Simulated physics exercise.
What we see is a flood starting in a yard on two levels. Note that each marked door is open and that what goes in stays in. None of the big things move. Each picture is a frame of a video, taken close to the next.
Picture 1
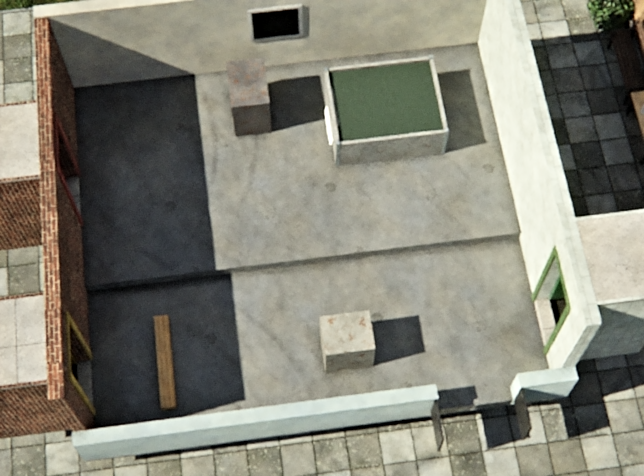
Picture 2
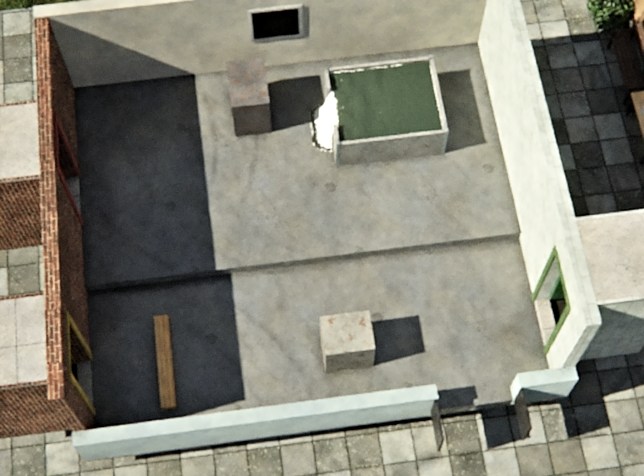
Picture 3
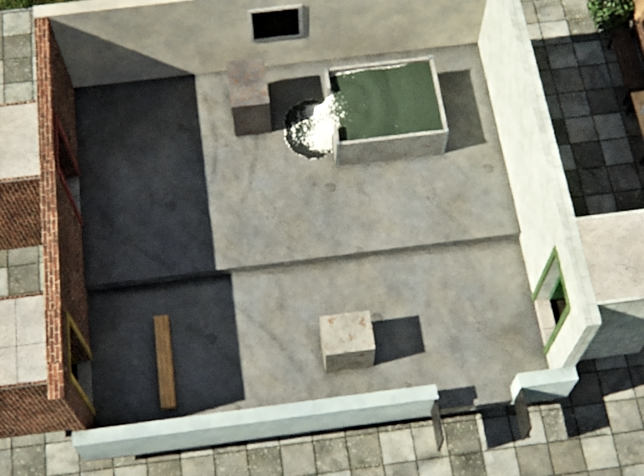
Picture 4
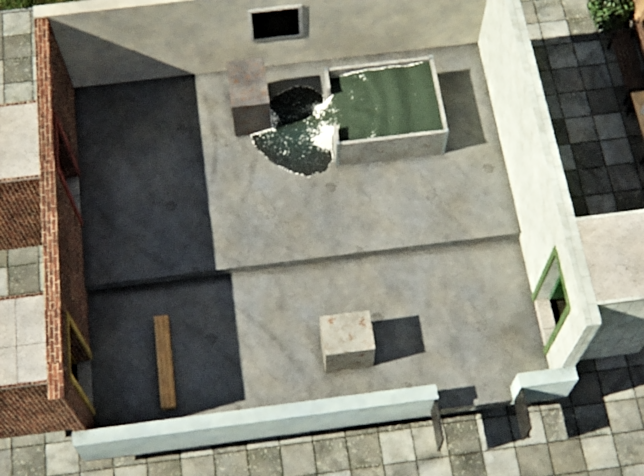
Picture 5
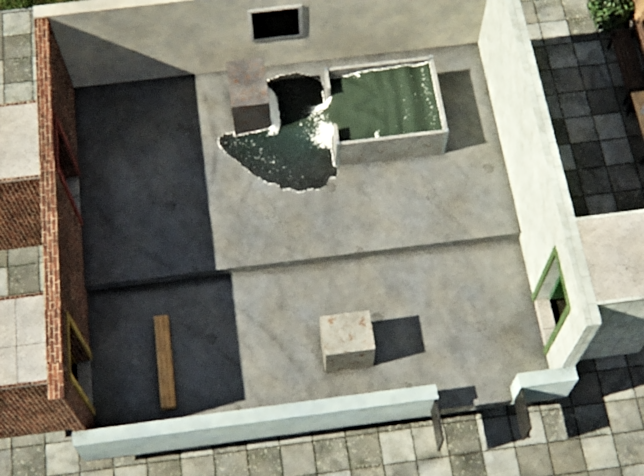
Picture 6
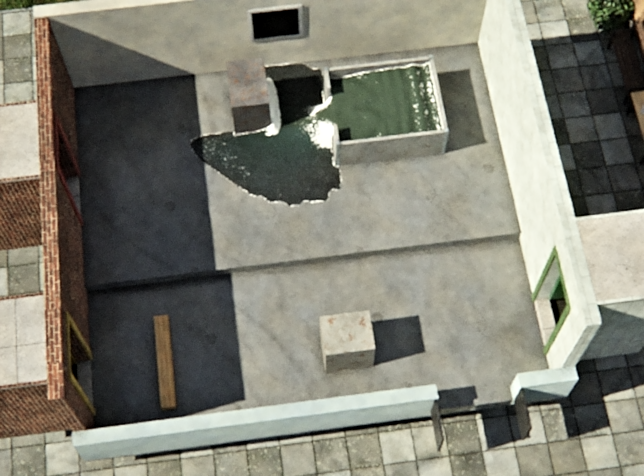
Dark green water bursts from the left side of a pale rectangular tank at the back of a walled, two-level grey yard, seen from high above. A brick wall stands at left, a whitish wall at right, with pale blocks and a brown plank on the floor. White froth spills out, then the water fans leftward and forward around the rear block.
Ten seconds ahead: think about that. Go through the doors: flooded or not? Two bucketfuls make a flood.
In order: The yellow door surpasses two buckets; the red door surpasses two buckets; the green door does not surpass two buckets.
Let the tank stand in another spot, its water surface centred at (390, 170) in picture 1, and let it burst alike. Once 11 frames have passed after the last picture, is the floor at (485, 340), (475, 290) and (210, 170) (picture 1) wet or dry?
Point by point: Still bare; still bare; swamped.
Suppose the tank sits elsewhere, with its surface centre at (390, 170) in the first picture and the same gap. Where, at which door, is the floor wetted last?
The green-painted one.
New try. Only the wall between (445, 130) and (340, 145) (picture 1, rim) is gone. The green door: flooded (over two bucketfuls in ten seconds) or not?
In that case the green door never reaches it.
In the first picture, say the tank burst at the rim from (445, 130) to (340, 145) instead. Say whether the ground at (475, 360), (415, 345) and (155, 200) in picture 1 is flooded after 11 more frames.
In turn: Under water, awash, not flooded.
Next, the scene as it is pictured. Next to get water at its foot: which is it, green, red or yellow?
The red door.
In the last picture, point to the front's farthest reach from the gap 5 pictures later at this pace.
Roughly at (100, 190).
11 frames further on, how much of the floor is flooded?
Estimated share: About 35 %.
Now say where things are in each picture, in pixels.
The water tank at (385, 102) is whole and still, in the first picture.
Water pours out at (333, 120) and has run to (318, 109), in the second picture.
The front is at (290, 115), out from the gap at (333, 121), in the third picture.
Water pours out at (333, 122) and has run to (256, 138), in the fourth picture.
The front is at (225, 144), out from the gap at (333, 121), in the fifth picture.
Water pours out at (333, 121) and has run to (200, 150), in the sixth picture.
A moment on, water covers 20 % of the floor; the yellow door not reached, the red door not reached, the green door not reached.
Next, water covers 35 % of the floor; the yellow door not reached, the red door under two buckets in, the green door not reached.
Then, water covers 50 % of the floor; the yellow door under two buckets in, the red door over two buckets in, the green door not reached.
Later, water covers 65 % of the floor; the yellow door under two buckets in, the red door over two buckets in, the green door not reached.
In the end, water covers 85 % of the floor; the yellow door over two buckets in, the red door far over two buckets in, the green door wet at the sill, nothing in.
